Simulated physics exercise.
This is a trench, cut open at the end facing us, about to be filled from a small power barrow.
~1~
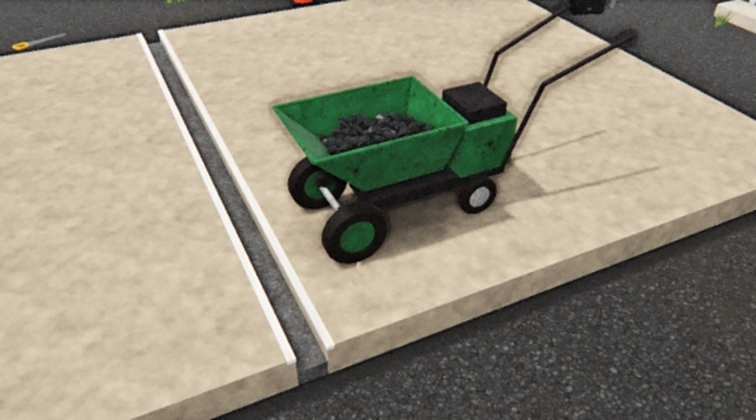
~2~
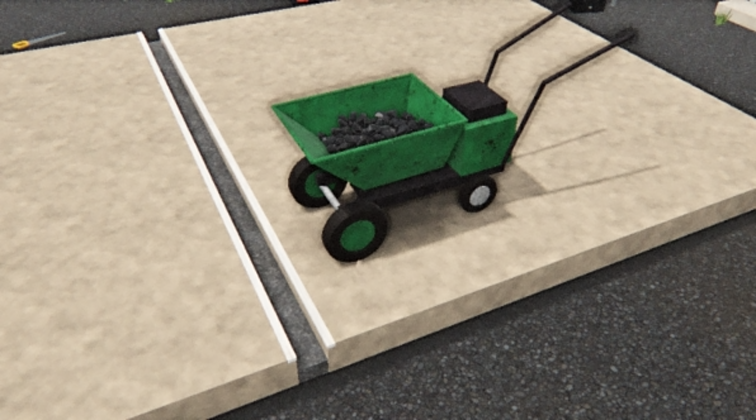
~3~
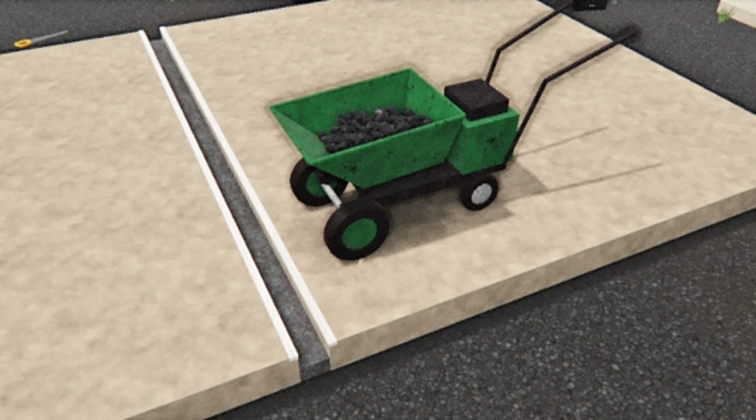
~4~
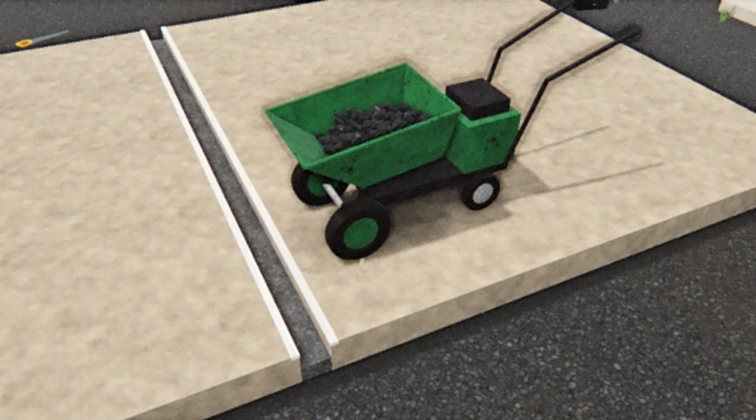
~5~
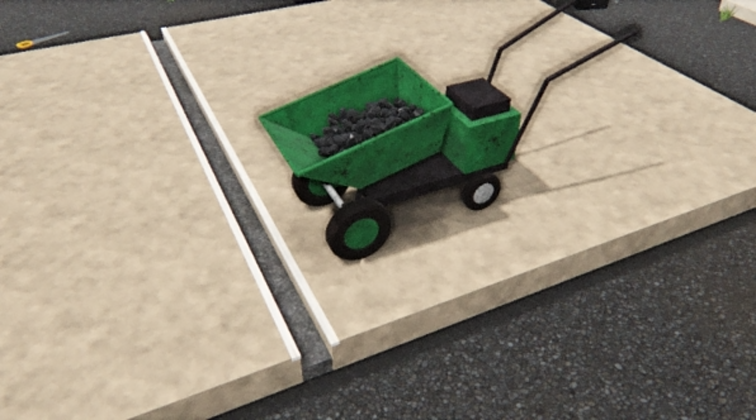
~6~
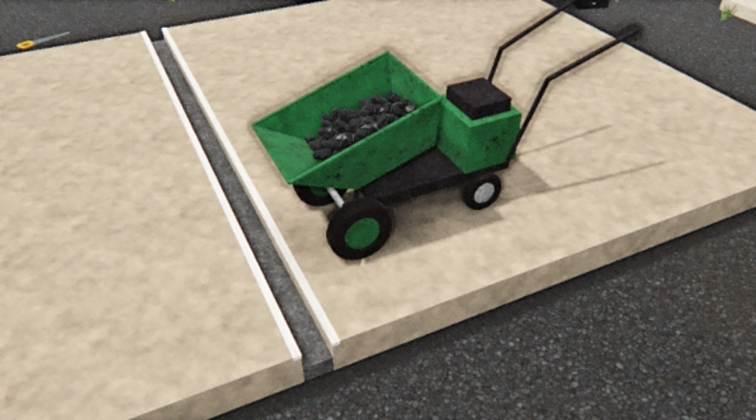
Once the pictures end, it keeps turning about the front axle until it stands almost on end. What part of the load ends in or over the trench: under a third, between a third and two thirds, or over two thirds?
Between the edges lies less than a third of the load.
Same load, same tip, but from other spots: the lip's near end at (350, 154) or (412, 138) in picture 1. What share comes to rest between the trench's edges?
Near 60 % and 30 %.
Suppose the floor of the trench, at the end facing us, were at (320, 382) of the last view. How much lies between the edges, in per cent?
Some 0 per cent.
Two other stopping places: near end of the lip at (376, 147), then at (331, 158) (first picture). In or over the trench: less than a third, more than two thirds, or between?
One: The middle third. Two: Less than a third.
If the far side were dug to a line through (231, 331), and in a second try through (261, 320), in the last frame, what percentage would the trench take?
Roughly 80 per cent, and 10 per cent.
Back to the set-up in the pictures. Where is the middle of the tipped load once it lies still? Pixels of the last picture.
Near (207, 267).
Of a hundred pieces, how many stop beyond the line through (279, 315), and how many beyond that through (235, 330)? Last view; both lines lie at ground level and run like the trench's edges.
Near 70 % and 40 %.
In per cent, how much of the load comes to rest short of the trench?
It comes to 0 per cent or so.
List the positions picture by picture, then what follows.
In the first picture, lip of the skip at (314, 163), level; top of the load at (379, 141), lumps of coal; first edge of the trench at (309, 305); far edge at (272, 318), the trench under half as wide as the skip, and about half as deep as wide.
In the second picture, lip of the skip at (313, 162), level; top of the load at (379, 140).
In the third picture, lip of the skip at (310, 163), tipped barely; top of the load at (385, 127).
In the fourth picture, lip of the skip at (305, 168), tipped a little; top of the load at (392, 131).
In the fifth picture, lip of the skip at (298, 175), tipped a little; top of the load at (401, 125).
In the sixth picture, lip of the skip at (290, 183), tipped clearly; top of the load at (394, 121); first edge of the trench at (314, 302); far edge at (277, 315).
Soon, skip tipped steeply; all in the skip.
A while on, skip tipped right over; most in the skip; a small part beyond it.
Towards the end, skip tipped right over; about a quarter in the skip; a stray few in or heaped over the trench; most beyond it.
Finally, skip tipped right over; about a quarter in the skip; a stray few in or heaped over the trench; most beyond it.
